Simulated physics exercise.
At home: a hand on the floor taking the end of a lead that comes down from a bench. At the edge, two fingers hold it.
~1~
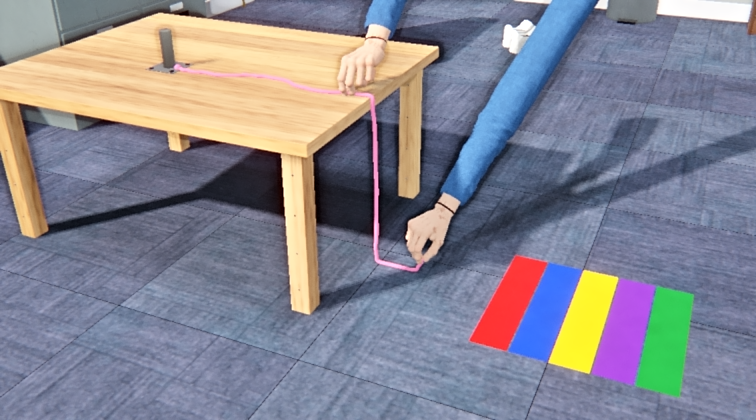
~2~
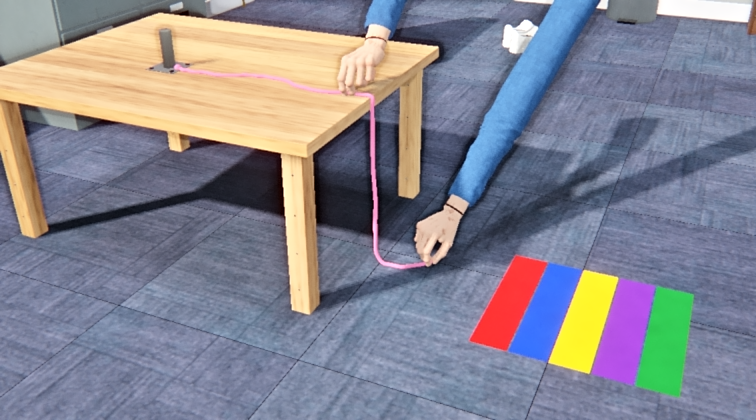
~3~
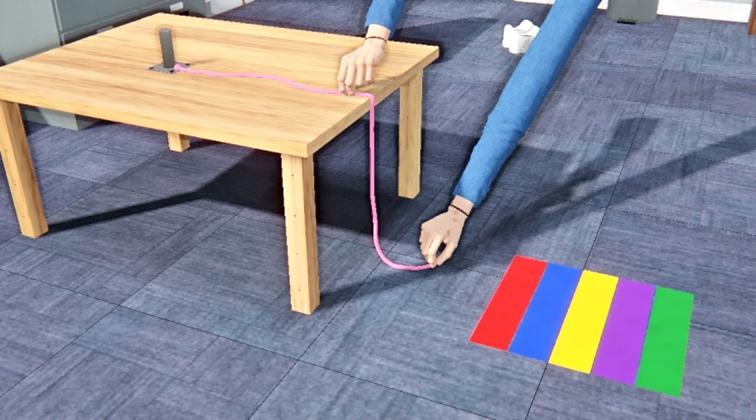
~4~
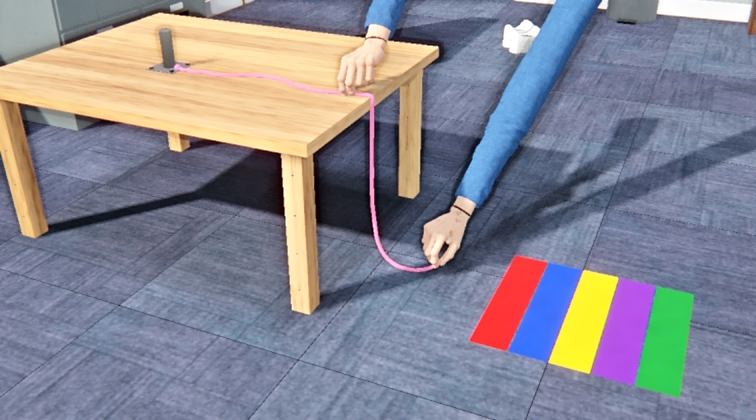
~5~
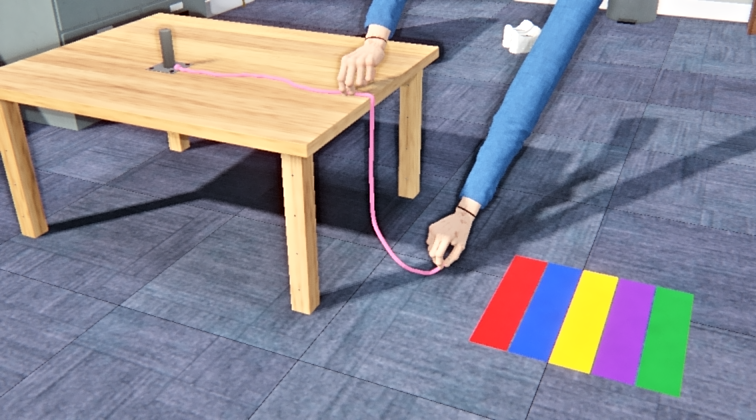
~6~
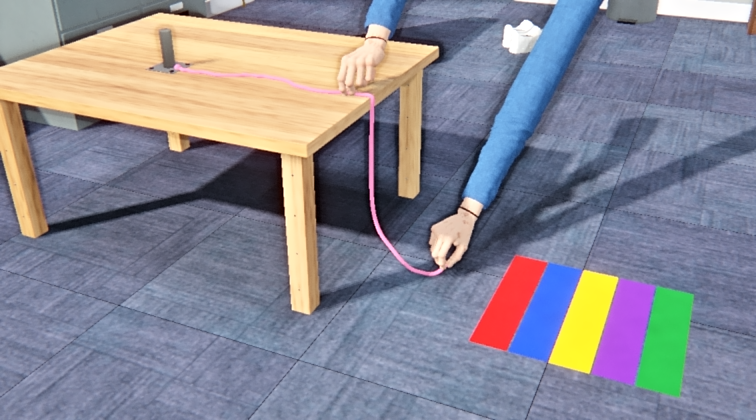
The clip opens with one hand pressing a pink cord at the edge of a wooden table while another hand holds its end near the floor, left of five coloured strips. The lower hand moves slightly right, and the hanging cord's sharp bend loosens into a smooth curve as the upper hand stays still.
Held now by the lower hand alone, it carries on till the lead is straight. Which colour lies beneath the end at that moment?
Blue.
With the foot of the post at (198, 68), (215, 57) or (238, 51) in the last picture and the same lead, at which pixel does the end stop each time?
One per try, in order: (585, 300), (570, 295), (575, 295).
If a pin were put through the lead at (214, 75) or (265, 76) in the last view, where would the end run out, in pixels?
Taking the tries in turn, you get (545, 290) and then (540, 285).
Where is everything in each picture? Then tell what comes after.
In the first frame, end (422, 260); red (497, 328); blue (536, 338); yellow (576, 348); purple (617, 359); green (661, 370).
In the second frame, end (431, 262); lead through (200, 72) (267, 77) (321, 92) (372, 123) (375, 189) (376, 253).
In the third frame, end (436, 263).
In the fourth frame, end (438, 264); lead through (200, 72) (267, 77) (321, 92) (372, 123) (372, 188) (383, 253).
In the fifth frame, end (443, 265).
In the sixth frame, end (446, 265); lead through (200, 72) (267, 77) (321, 92) (372, 123) (371, 188) (394, 251).
A little later, end near (472, 271); short of the strips.
Next, end near (519, 282); over red.
When it is tight, end near (548, 289); over blue. Over blue.
